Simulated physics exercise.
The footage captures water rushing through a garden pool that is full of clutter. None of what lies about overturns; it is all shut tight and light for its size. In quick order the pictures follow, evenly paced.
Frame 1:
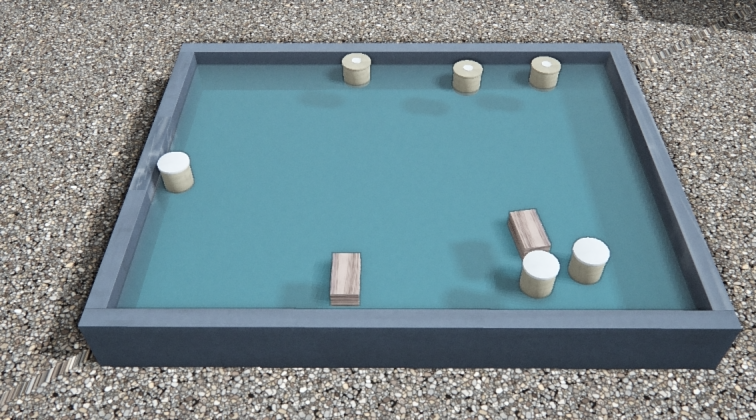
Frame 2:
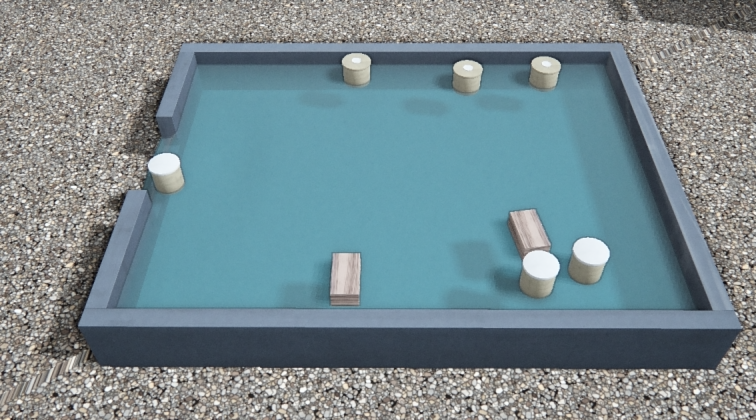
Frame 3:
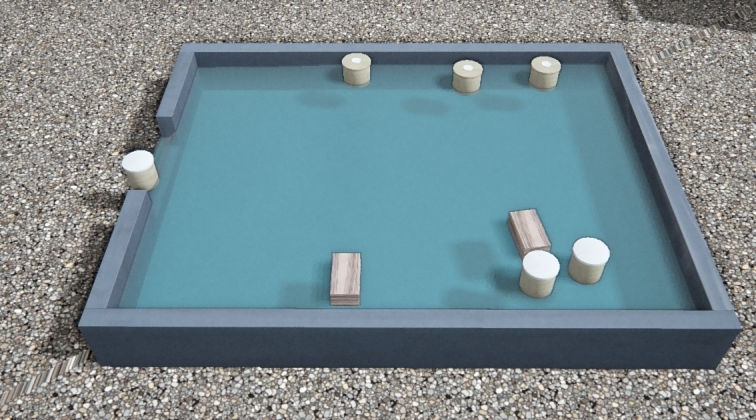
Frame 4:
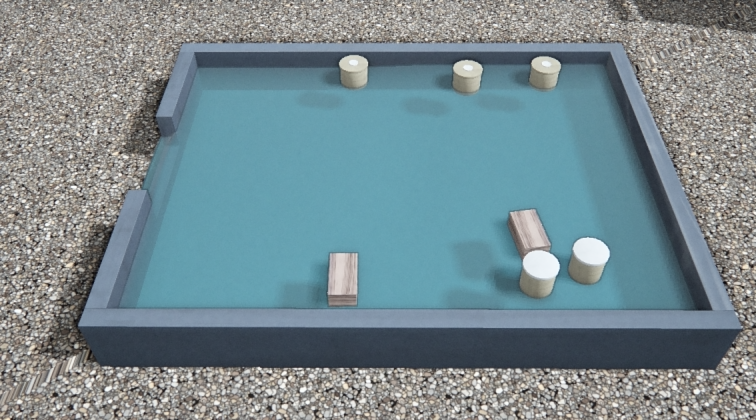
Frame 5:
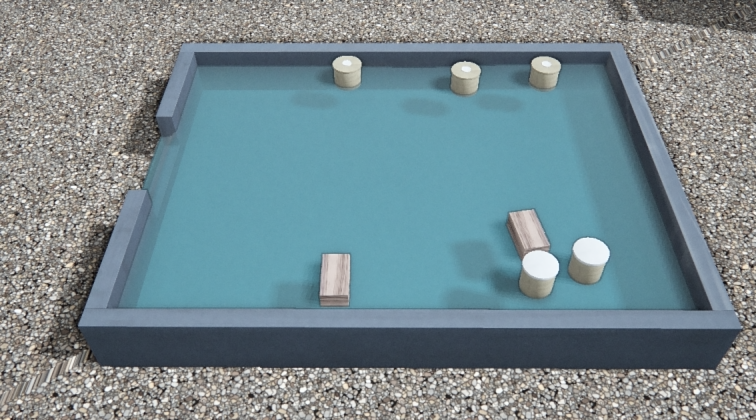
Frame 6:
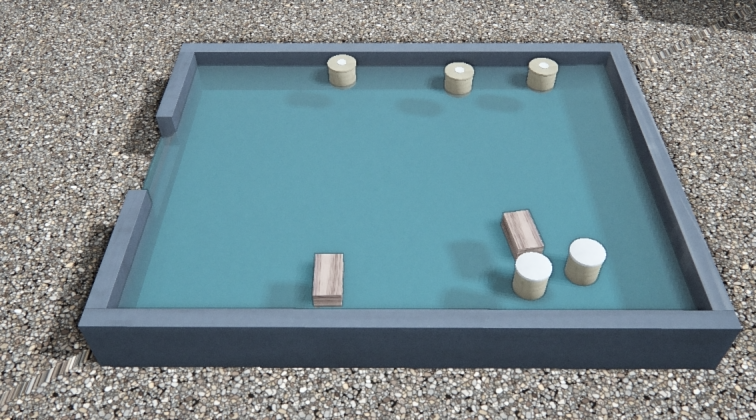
A pale tub floating at the left edge of a shallow, blue-grey-walled pool slides out through a gap that opens in the left wall, then leaves view, seen from a fixed, raised angle over gravel. In the teal water, three cream tubs float along the back, while two white-topped tubs and two brown blocks sit nearer the front. Afterwards, the remaining floating objects drift slightly leftward.
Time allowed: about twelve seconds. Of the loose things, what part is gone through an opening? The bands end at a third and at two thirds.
The fraction ends up lower than a third.
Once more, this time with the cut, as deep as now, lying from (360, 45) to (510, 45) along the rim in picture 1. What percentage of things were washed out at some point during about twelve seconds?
Some 40 in a hundred.
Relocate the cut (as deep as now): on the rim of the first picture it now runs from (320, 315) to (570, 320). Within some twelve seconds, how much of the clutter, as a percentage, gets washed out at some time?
My estimate is some 50 percent.
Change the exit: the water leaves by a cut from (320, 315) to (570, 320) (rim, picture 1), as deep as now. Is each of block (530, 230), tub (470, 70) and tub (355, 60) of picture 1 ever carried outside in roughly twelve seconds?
Taking them one after another, flushed away, then held back, then held back.
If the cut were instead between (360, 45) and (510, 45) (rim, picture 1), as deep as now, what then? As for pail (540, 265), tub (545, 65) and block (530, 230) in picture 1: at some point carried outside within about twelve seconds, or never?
Okay, one after another: Never departs, then departs, then never departs.
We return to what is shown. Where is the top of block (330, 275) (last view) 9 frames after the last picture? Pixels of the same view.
Somewhere about pixel (296, 273).
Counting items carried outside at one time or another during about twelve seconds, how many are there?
1 in total.
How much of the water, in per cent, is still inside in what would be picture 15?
I'd put it near 86 per cent.
A moment on, 1 of 8 are out; 7 afloat.
Next, 1 of 8 are out; 7 afloat.
Later, 1 of 8 are out; 7 afloat.
In the end, 1 of 8 are out; 7 afloat.
